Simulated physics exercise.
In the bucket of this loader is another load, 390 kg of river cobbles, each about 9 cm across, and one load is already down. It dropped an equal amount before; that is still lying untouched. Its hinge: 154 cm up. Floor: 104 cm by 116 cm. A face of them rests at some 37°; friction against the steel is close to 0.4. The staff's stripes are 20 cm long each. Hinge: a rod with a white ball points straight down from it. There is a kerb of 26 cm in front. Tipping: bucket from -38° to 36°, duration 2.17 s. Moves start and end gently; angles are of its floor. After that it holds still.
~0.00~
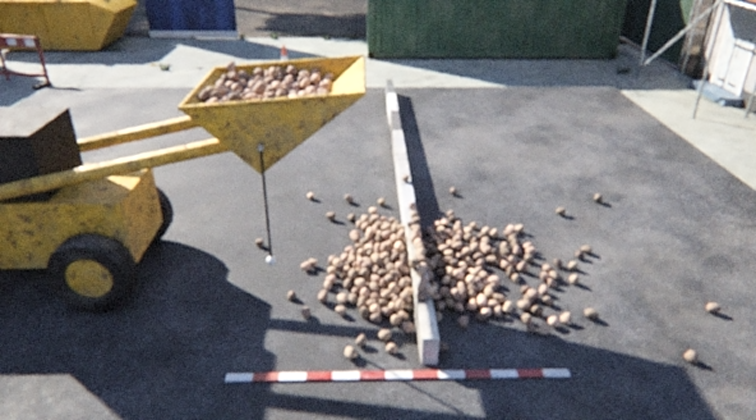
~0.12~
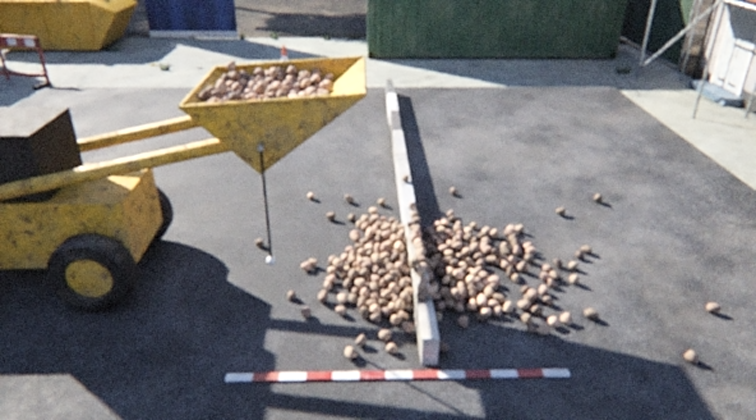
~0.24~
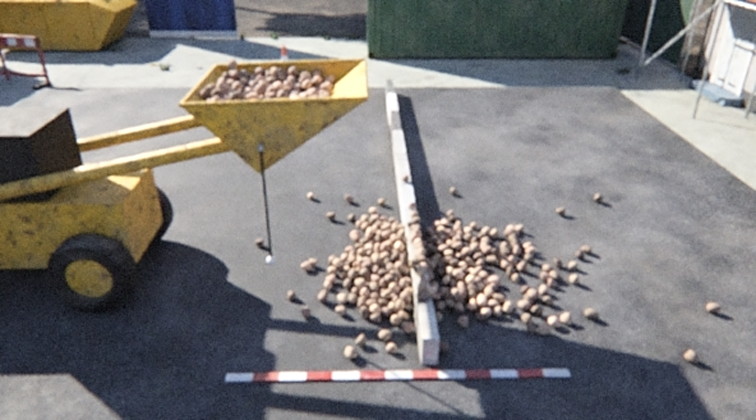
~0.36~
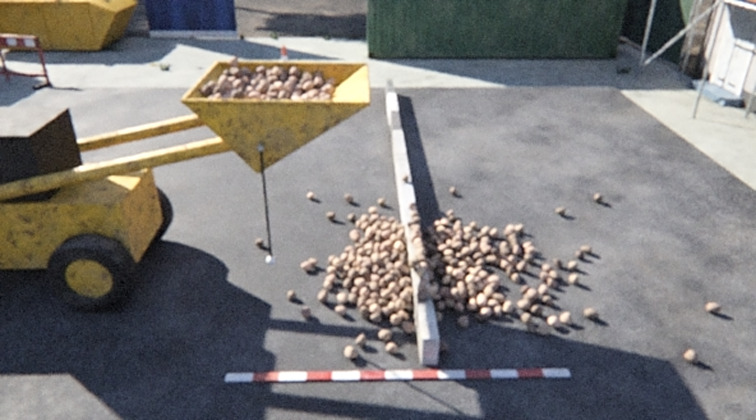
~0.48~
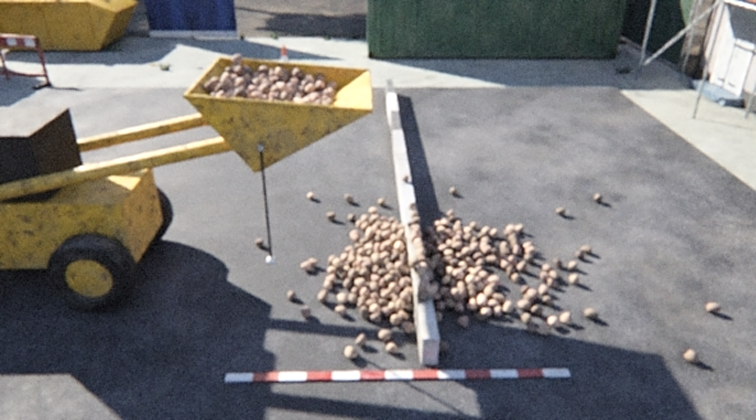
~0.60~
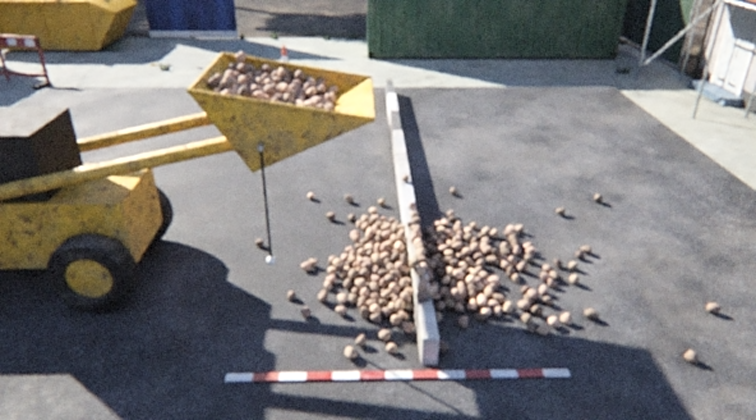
A yellow loader held its bucket of brown stones up near a low kerb and slowly tipped the front edge down a little, while the stones inside shifted slightly and the scattered pile below lay still.
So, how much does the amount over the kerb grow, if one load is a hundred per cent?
It grows by around 19 per cent.
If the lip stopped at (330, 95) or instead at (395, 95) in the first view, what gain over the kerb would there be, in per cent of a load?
The first position would add some 0 per cent, the second some 60.
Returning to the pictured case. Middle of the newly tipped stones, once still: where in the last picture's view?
Their centre ends up near (388, 254).
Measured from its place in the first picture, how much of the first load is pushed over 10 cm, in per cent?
The answer is about 15 per cent.
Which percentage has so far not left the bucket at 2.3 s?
Some 35 percent, roughly.
After 1.6 s the floor is at 25°; in per cent of one load, 100 in the bucket, 58 on this side of the kerb, 42 over the kerb; the foremost stones are at (605, 260).
After 2.3 s the floor is at 36°; in per cent of one load, 33 in the bucket, 124 on this side of the kerb, 43 over the kerb; the foremost stones are at (605, 260).
After 2.6 s the floor is at 36°; in per cent of one load, 3 in the bucket, 145 on this side of the kerb, 52 over the kerb; the foremost stones are at (605, 260).
After 5.3 s the floor is at 36°; in per cent of one load, 0 in the bucket, 138 on this side of the kerb, 62 over the kerb; the foremost stones are at (605, 260). Net gain over the kerb, 19.
